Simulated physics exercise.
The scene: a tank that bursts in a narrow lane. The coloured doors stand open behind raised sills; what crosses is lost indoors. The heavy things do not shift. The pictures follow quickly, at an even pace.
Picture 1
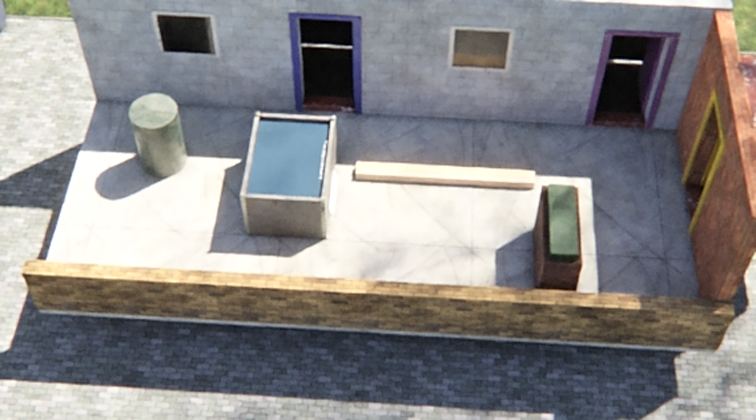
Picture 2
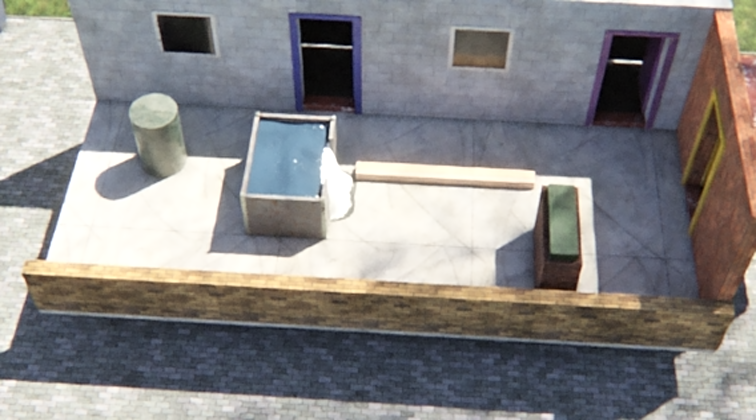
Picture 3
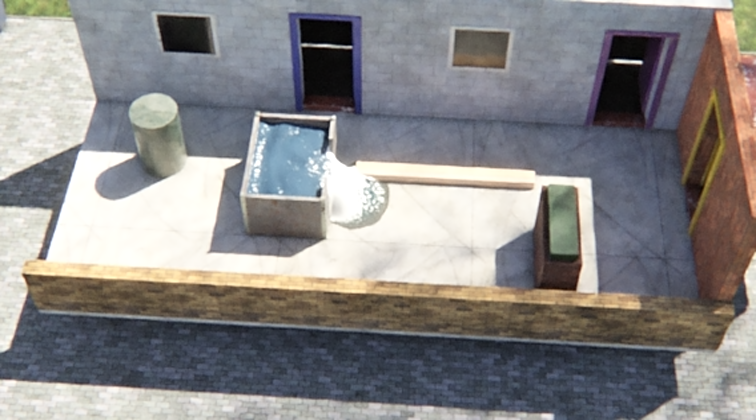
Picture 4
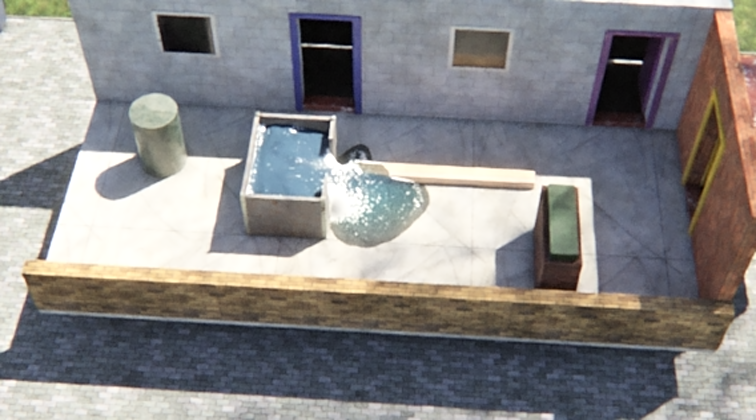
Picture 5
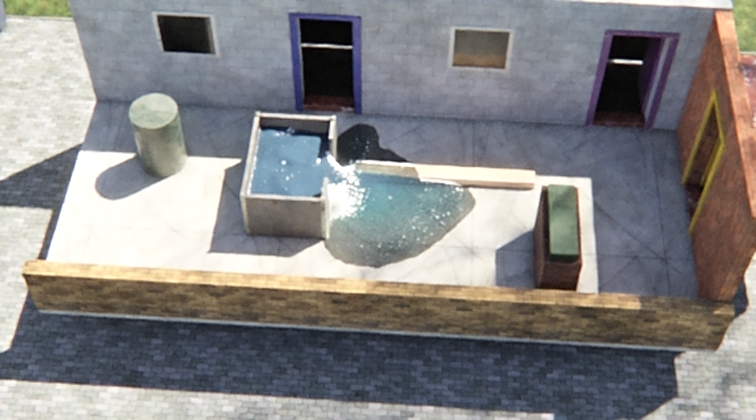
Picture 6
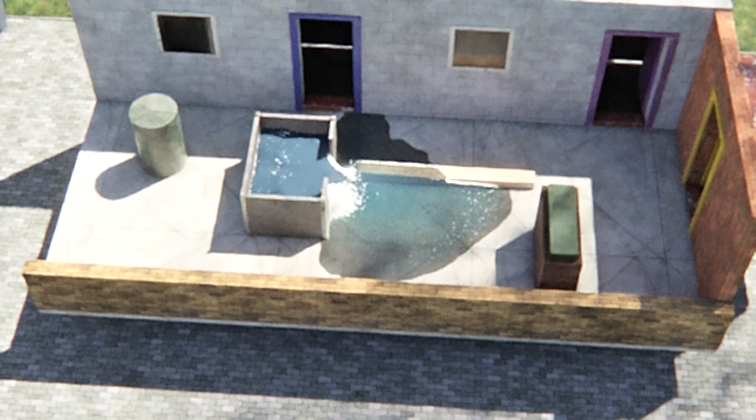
Water burst out of the right side of an open tank in a walled lane and spread across the pale ground in a widening pool, reaching rightward along a low beam as the tank's level dropped.
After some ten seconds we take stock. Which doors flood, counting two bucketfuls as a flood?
The purple door stays under that; the yellow door takes more than that; the blue door stays under that.
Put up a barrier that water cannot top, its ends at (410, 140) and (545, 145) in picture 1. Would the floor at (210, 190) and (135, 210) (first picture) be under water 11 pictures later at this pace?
As listed: Clear, not flooded.
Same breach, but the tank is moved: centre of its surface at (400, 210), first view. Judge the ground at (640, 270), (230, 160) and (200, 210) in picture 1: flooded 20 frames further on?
In turn: Covered, clear, dry.
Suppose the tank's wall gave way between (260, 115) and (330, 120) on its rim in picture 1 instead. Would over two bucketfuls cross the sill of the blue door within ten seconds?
My reading: Blue door passes that mark.
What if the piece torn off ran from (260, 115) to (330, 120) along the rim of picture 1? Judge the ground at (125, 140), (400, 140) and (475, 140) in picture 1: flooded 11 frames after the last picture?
In that order: Flooded, awash, wet.
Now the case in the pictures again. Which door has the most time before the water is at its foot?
The purple one.
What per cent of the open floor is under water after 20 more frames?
I make it 50 per cent.
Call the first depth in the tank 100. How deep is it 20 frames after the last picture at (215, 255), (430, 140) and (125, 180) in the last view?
About 0, 4 and 0 per cent.
A moment on, water covers 35 % of the floor; the purple door not reached, the yellow door not reached, the blue door wet at the sill, nothing in.
Next, water covers 40 % of the floor; the purple door not reached, the yellow door over two buckets in, the blue door under two buckets in.
Then, water covers 50 % of the floor; the purple door wet at the sill, nothing in, the yellow door far over two buckets in, the blue door under two buckets in.
Later, water covers 65 % of the floor; the purple door wet at the sill, nothing in, the yellow door far over two buckets in, the blue door under two buckets in.
In the end, water covers 80 % of the floor; the purple door wet at the sill, nothing in, the yellow door far over two buckets in, the blue door under two buckets in.
